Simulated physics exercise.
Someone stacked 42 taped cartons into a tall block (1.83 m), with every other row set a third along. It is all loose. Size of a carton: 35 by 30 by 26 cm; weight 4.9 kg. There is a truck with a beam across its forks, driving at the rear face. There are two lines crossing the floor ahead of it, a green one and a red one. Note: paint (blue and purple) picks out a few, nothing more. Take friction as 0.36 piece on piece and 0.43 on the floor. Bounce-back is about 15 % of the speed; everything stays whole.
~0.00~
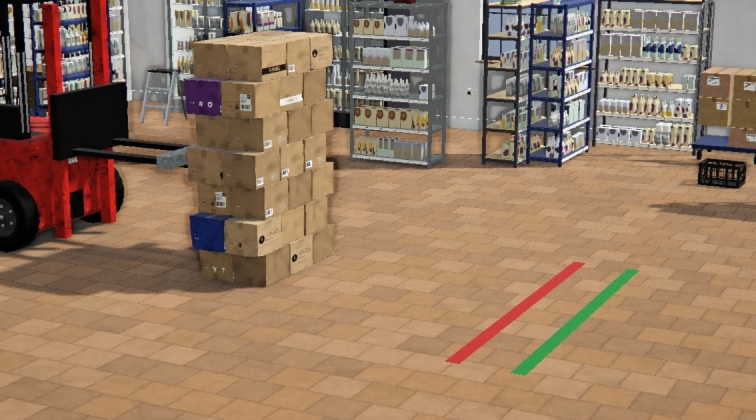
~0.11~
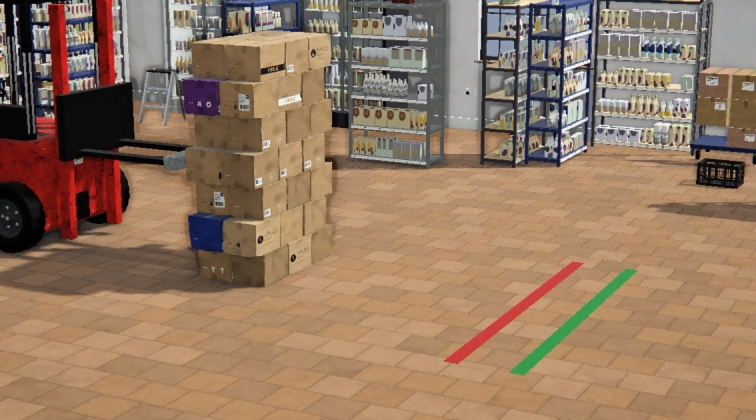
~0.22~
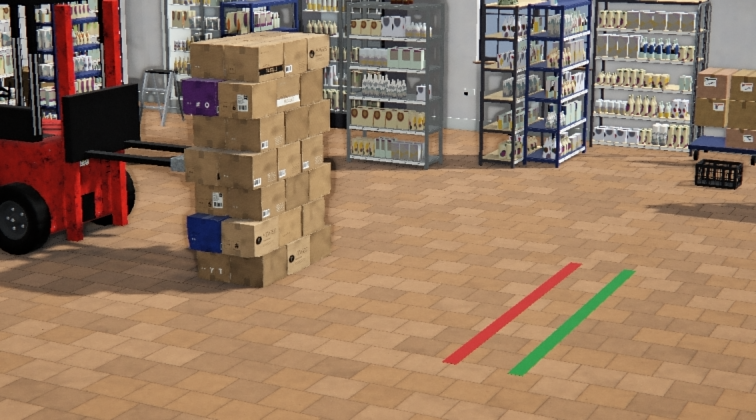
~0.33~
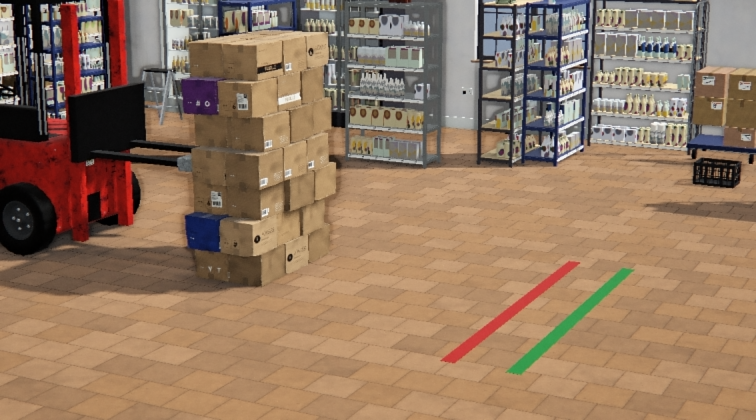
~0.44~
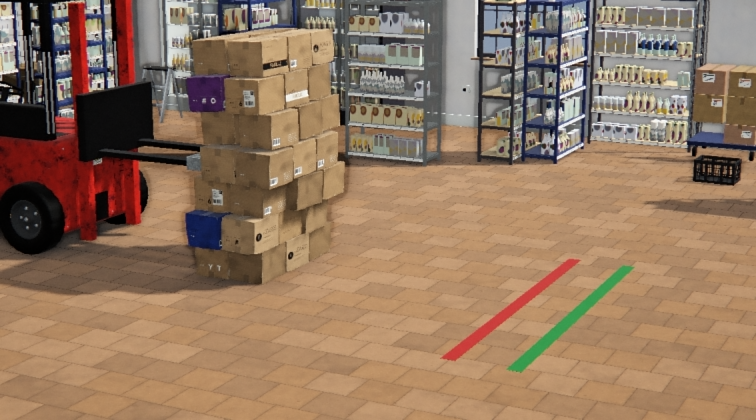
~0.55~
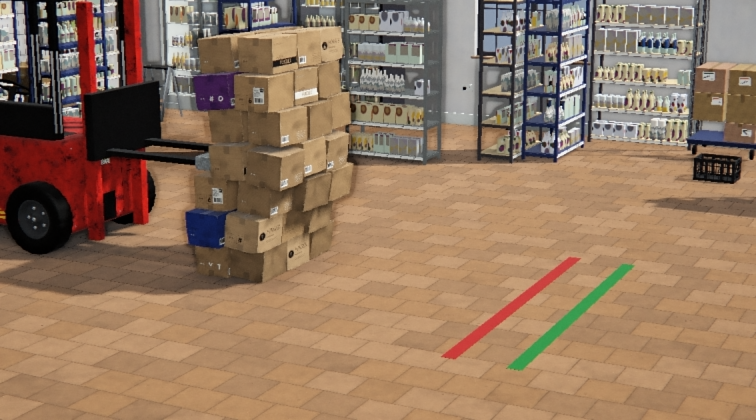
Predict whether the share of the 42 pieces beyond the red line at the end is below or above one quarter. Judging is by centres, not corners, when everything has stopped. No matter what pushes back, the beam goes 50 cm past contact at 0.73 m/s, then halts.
Under the quarter mark.
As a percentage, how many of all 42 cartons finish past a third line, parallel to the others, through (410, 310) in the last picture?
Roughly 25%.
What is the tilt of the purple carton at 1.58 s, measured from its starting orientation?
Something like 25°, more or less.
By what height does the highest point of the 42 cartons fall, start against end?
Drop: Around 105 cm.
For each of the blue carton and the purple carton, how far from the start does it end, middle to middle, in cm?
Net displacement (cm): Blue = 0; purple = 160.
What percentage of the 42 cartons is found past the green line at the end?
5 per cent or so.
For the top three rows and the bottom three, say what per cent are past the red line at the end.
Top 30 per cent versus bottom 0 per cent.
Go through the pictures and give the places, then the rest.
In the first frame (pixels give the middle of a visible side), beam (164, 163) 16 cm from the stack; red line, near end, (496, 328); green line, near end, (558, 338); purple carton (202, 98); blue carton (206, 234); none has stirred.
Beam (171, 164) 8 cm from the stack; purple carton (200, 98), in the second frame.
Beam (178, 165) 1 mm in; purple carton (199, 98), in the third frame.
Beam (185, 165) 8 cm in; purple carton (199, 97); movement in 17 of them, in the fourth frame.
Beam (194, 164) 16 cm in; purple carton (205, 95) 5° from how it stood; movement in 28 of them, in the fifth frame.
Beam (203, 164) 24 cm in; red line, near end, (492, 323); green line, near end, (554, 333); purple carton (212, 93) 6° from how it stood; blue carton (202, 231); steepest lean 9°, the carton at (318, 192); movement in 33 of them, in the sixth frame.
After 0.98 s, none of the 42 cartons past the red line, 37 disturbed; purple carton 21° from how it stood.
After 1.58 s, 1 of the 42 cartons past the red line; purple carton 23° from how it stood, 29 cm lower.
In the end (3.4 s), 6 of the 42 cartons past the red line; purple carton on its side; blue carton unmoved. That is 14 per cent. From the last view, middles, purple carton near (273, 283), blue carton near (215, 225).
